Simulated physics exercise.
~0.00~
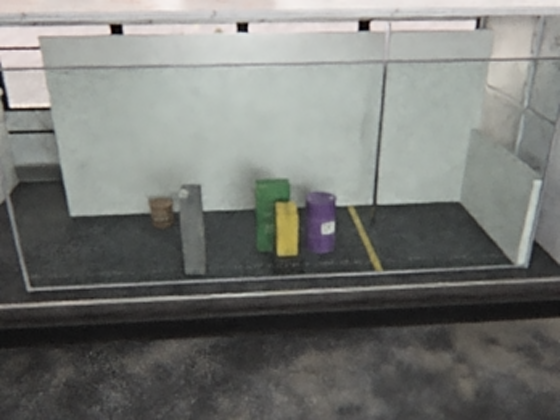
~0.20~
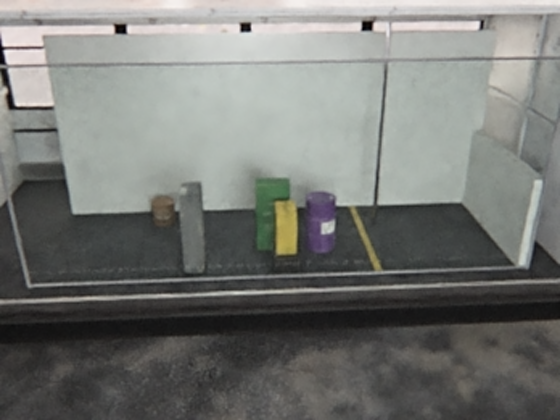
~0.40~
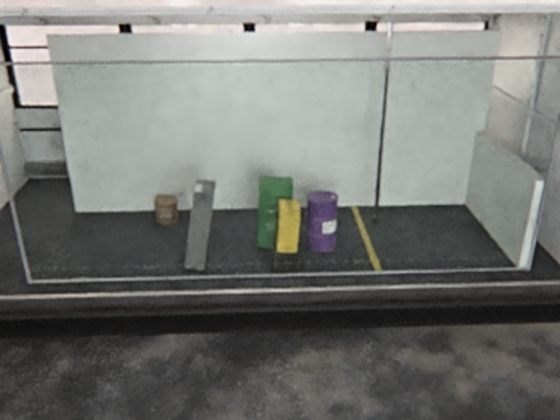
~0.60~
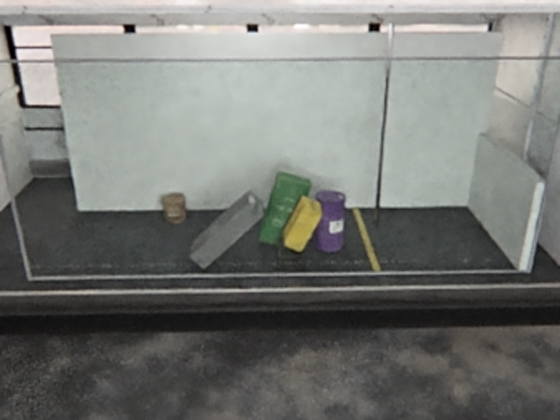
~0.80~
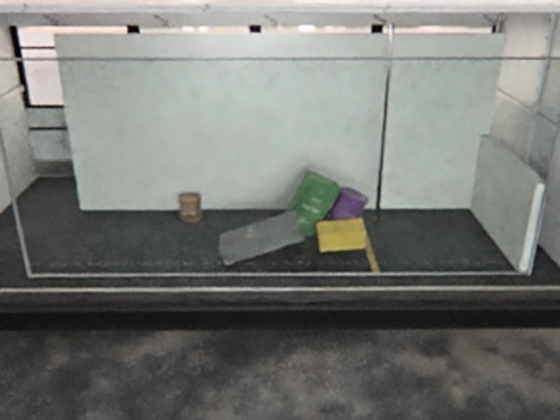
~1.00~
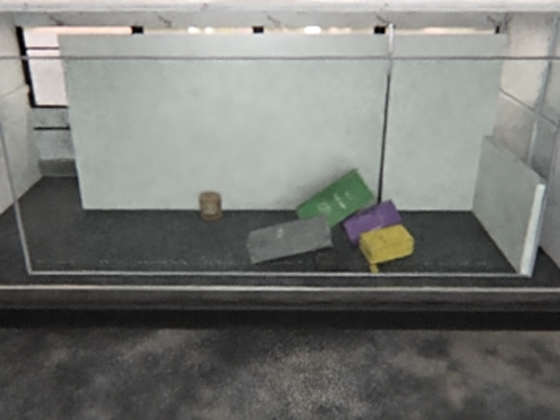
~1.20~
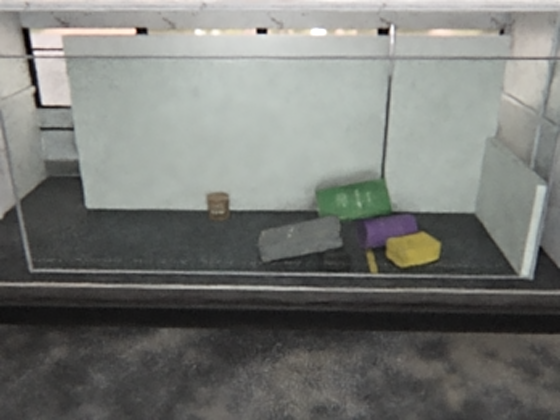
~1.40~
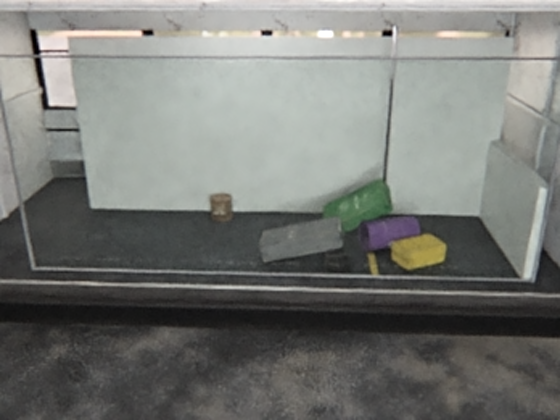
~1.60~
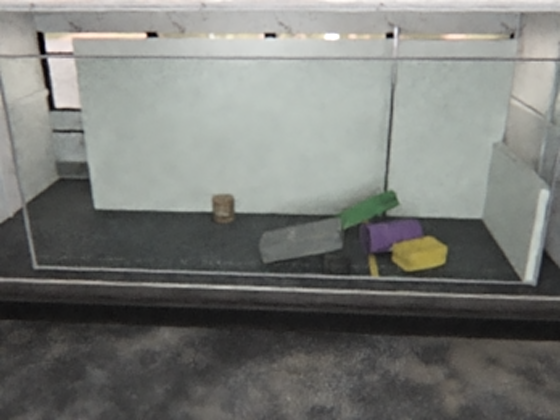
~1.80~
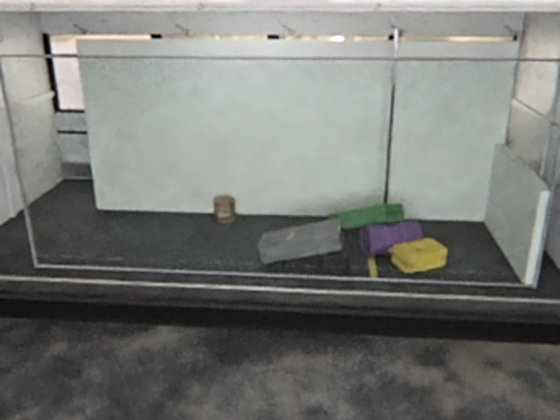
Grey, green and yellow boxes and a purple drum toppling rightward in a glass-fronted bay, yellow box and drum ending past the line.
